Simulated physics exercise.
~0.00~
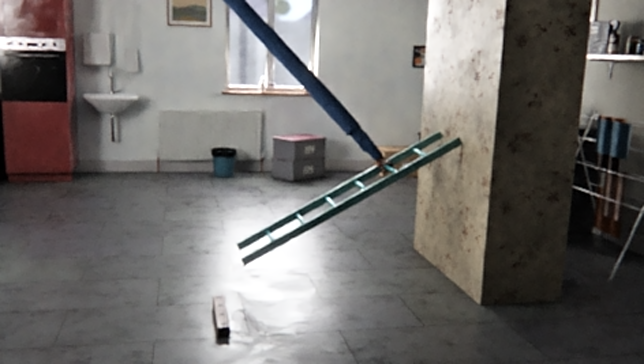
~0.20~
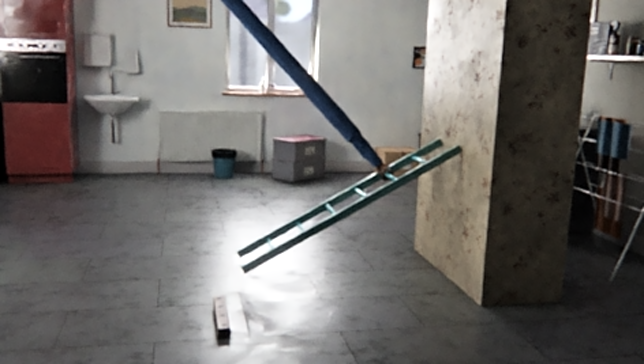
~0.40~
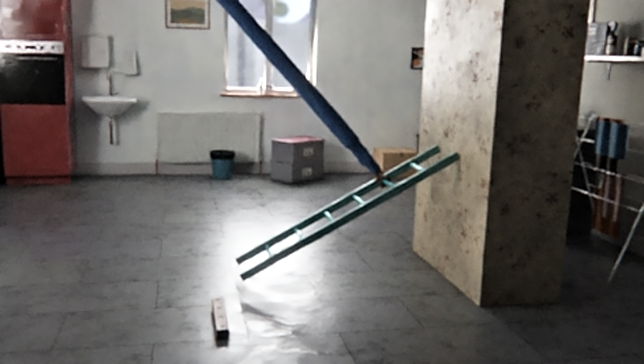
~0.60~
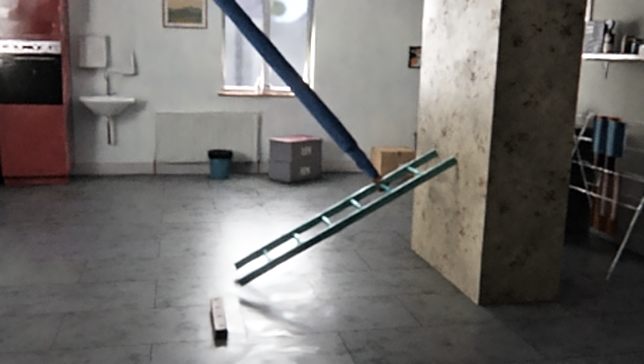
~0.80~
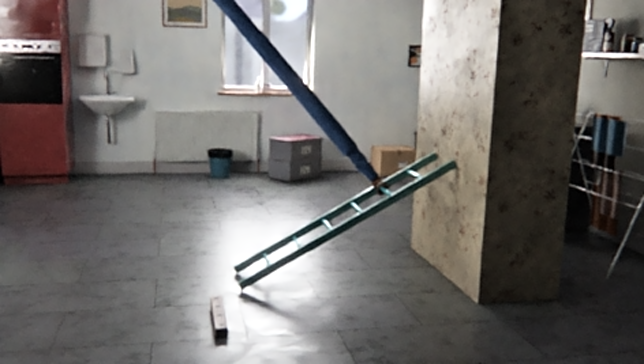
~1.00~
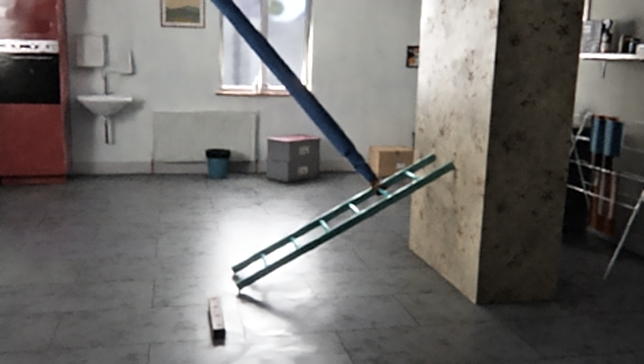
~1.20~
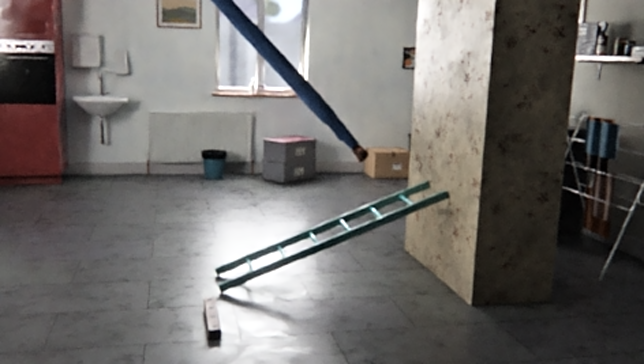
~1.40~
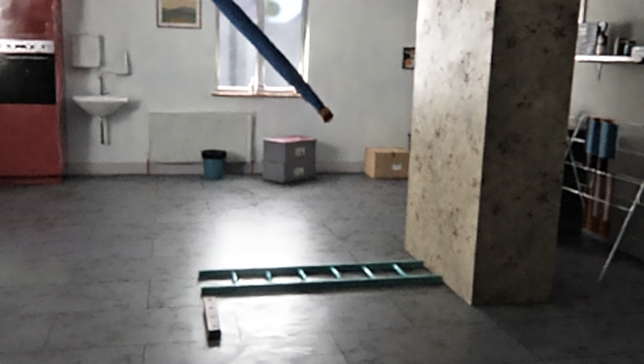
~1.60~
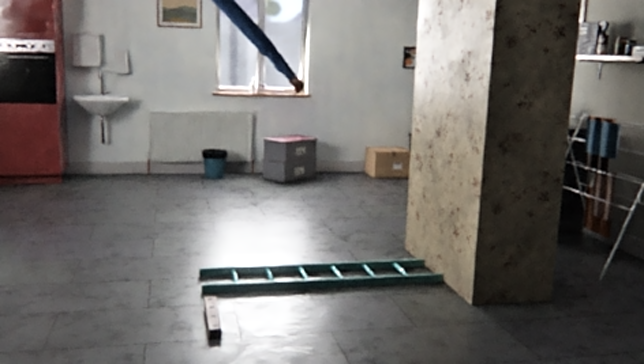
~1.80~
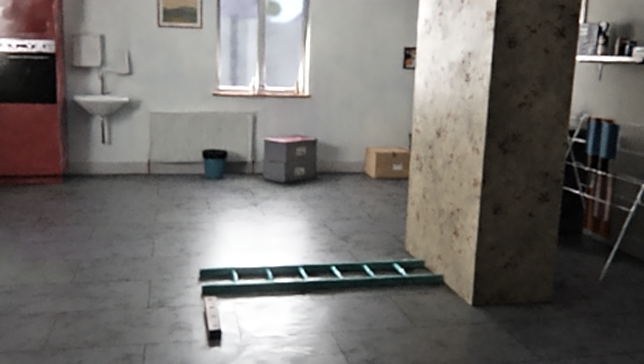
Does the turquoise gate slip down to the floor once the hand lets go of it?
Yes, once the hand lets go, the turquoise gate slips down beside the pillar and comes to rest flat on the floor.
